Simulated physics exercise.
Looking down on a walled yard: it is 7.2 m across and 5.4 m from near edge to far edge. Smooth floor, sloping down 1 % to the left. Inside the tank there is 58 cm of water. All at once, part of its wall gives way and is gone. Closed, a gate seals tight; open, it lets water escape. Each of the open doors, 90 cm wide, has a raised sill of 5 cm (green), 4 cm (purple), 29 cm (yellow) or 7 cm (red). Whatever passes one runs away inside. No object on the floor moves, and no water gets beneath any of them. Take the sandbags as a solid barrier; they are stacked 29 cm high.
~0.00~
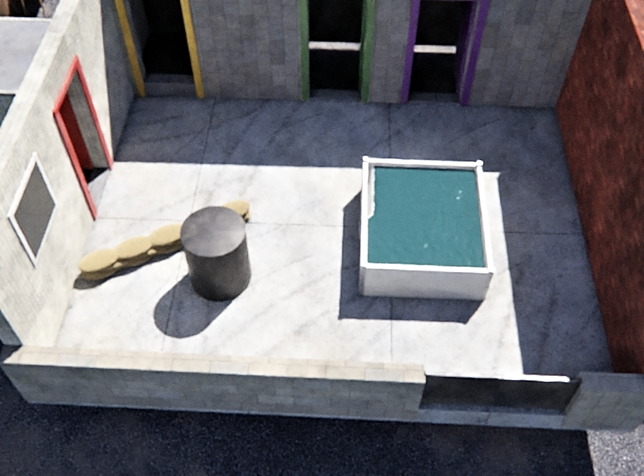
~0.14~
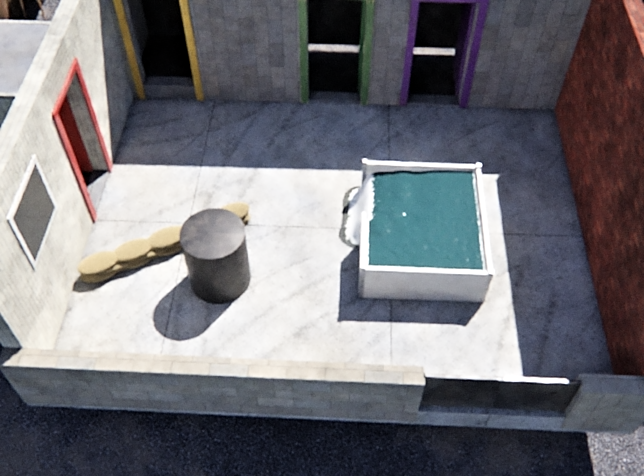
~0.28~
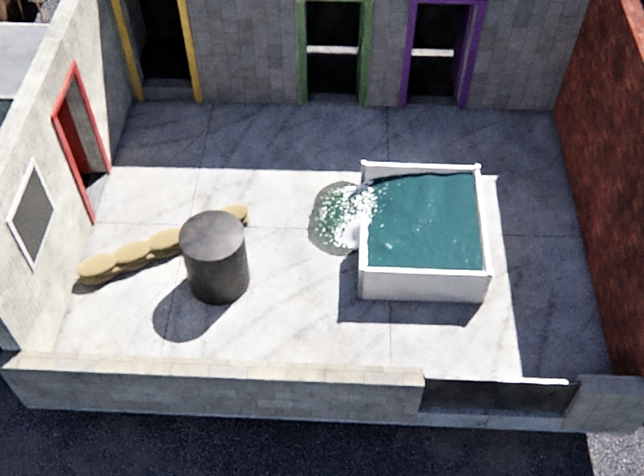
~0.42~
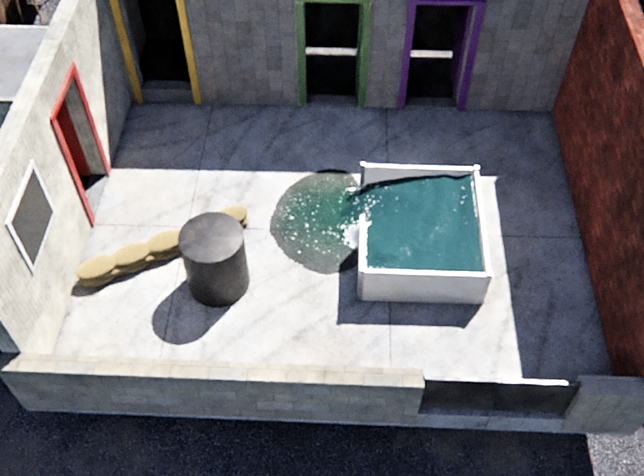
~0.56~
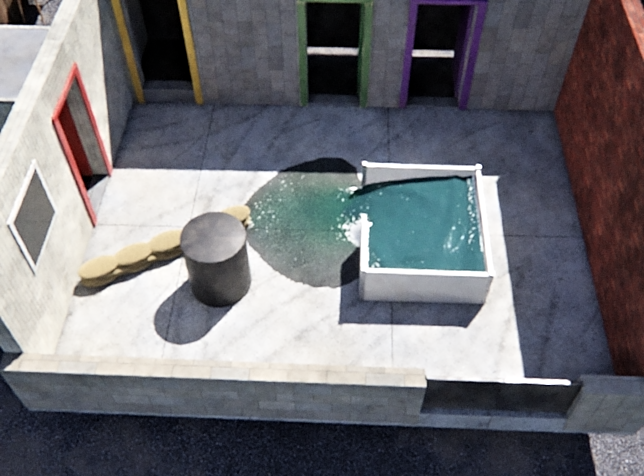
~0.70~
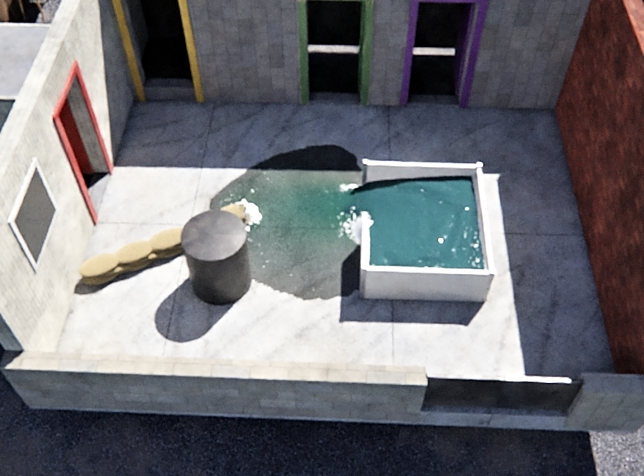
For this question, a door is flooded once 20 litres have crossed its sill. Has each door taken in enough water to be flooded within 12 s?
The green door has not; the purple door has not; the yellow door has not; the red door has.
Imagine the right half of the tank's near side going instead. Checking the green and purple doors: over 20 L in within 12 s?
The green door comes out less than that and the purple door more than that.
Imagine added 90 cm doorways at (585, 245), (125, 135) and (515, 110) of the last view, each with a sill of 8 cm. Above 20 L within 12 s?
Well, the first is on the low side, the second is on the high side, and the third is on the low side.
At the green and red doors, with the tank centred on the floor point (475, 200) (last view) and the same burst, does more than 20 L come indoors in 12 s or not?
Result - green door exceeds it, red door exceeds it.
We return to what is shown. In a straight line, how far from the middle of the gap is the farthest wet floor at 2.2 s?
That comes to near 4.6 m out.
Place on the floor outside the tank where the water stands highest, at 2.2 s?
Spot: Approx. (223, 250).
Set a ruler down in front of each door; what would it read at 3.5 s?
In cm: Green 2, purple 0, yellow 19, red 11.
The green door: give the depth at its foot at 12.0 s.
It's some 5.0 centimetres deep.
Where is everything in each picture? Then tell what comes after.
The tank at (424, 216) is whole and still, 58 cm deep, in the first frame.
The front is at (356, 191), 0.5 m from the gap at (365, 209); 0.2 m2 of floor is under water; 58 cm left at the back of the tank, in the second frame.
The front is at (317, 240), 0.8 m from the gap at (364, 211); 0.7 m2 of floor is under water; 58 cm left at the back of the tank, in the third frame.
The front is at (277, 231), 1.3 m from the gap at (363, 213); 1.7 m2 of floor is under water; 56 cm left at the back of the tank, in the fourth frame.
Water pours out at (365, 212) and has run 1.8 m, to (250, 206); typically 5 cm deep outside, 49 cm at the tank's back, in the fifth frame.
Water pours out at (366, 210) and has run 2.3 m, to a hidden place; typically 4 cm deep outside, 48 cm at the tank's back, in the sixth frame.
After 1.4 s water covers 25 % of the floor and is deepest (31 cm) near (252, 222); green door not reached, purple door not reached, yellow door not reached, red door 4 cm at the sill, 0 L in.
After 2.2 s water covers 40 % of the floor and is deepest (26 cm) near (223, 250); green door 3 cm at the sill, 0 L in, purple door not reached, yellow door 13 cm at the sill, 0 L in, red door 12 cm at the sill, 4 L in.
After 3.5 s water covers 45 % of the floor and is deepest (20 cm) near (177, 136); green door 2 cm at the sill, 0 L in, purple door not reached, yellow door 19 cm at the sill, 1 L in, red door 11 cm at the sill, 21 L in.
After 7.0 s water covers 60 % of the floor and is deepest (14 cm) near (101, 209); green door 4 cm at the sill, 0 L in, purple door 2 cm at the sill, 0 L in, yellow door 10 cm at the sill, 1 L in, red door 14 cm at the sill, 52 L in.
After 12.0 s water covers 85 % of the floor and is deepest (10 cm) near (119, 150); green door 5 cm at the sill, 2 L in, purple door 3 cm at the sill, 0 L in, yellow door 8 cm at the sill, 1 L in, red door 8 cm at the sill, 78 L in.
